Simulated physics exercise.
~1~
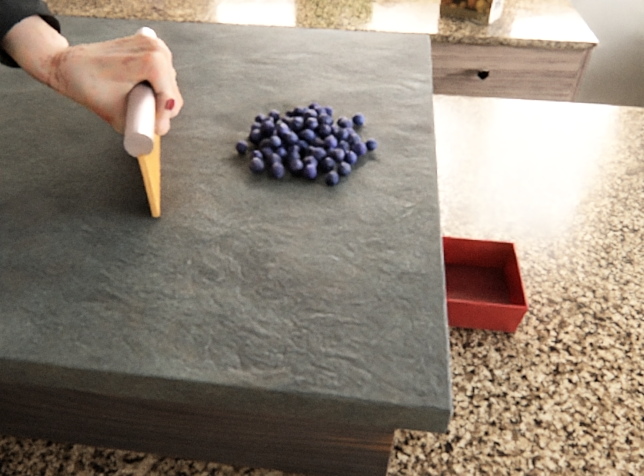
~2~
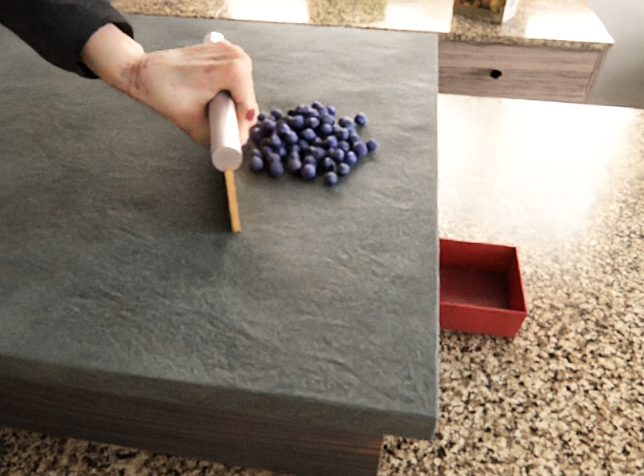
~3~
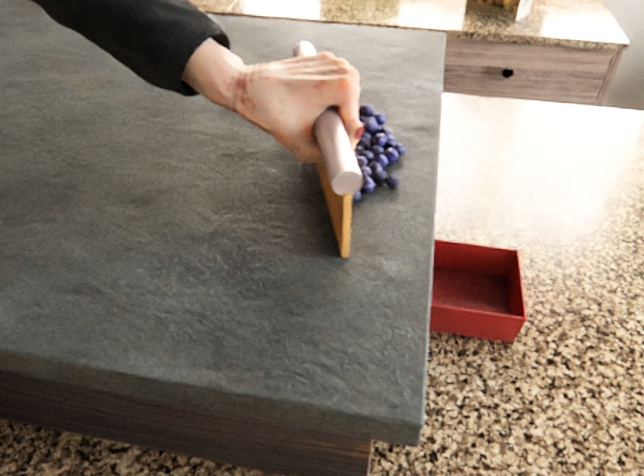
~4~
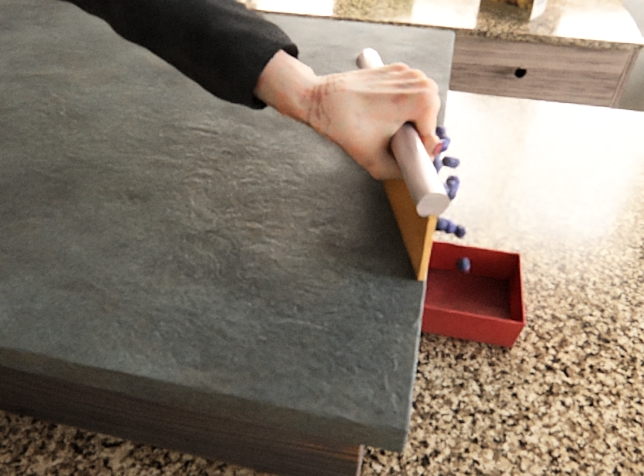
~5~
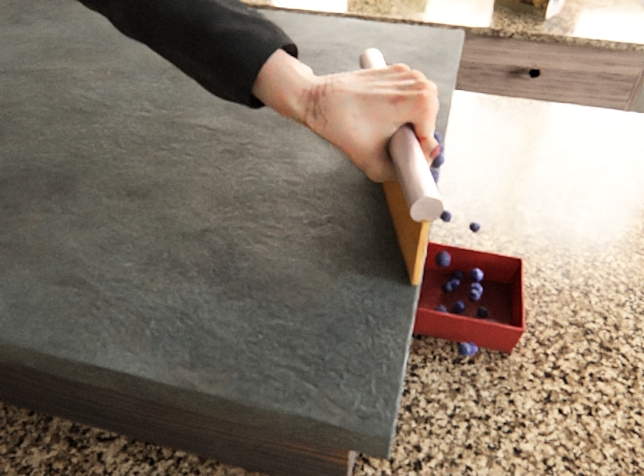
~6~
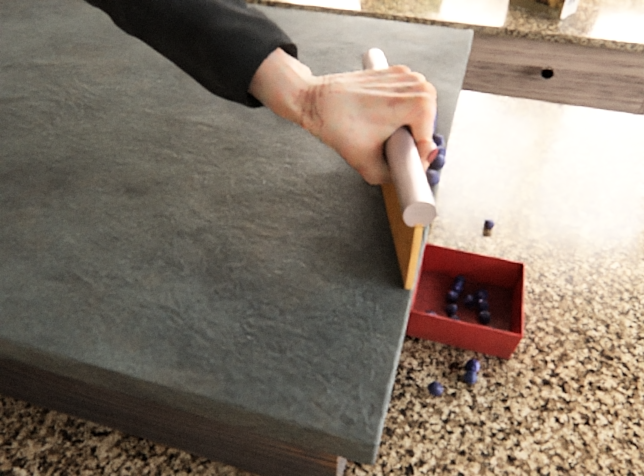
We see a hand push a scraper rightward across a dark stone slab, sweeping a pile of blueberries toward the edge, where it stops; some berries drop into a red tin below, a few land outside on the speckled counter, and others remain beside the blade.
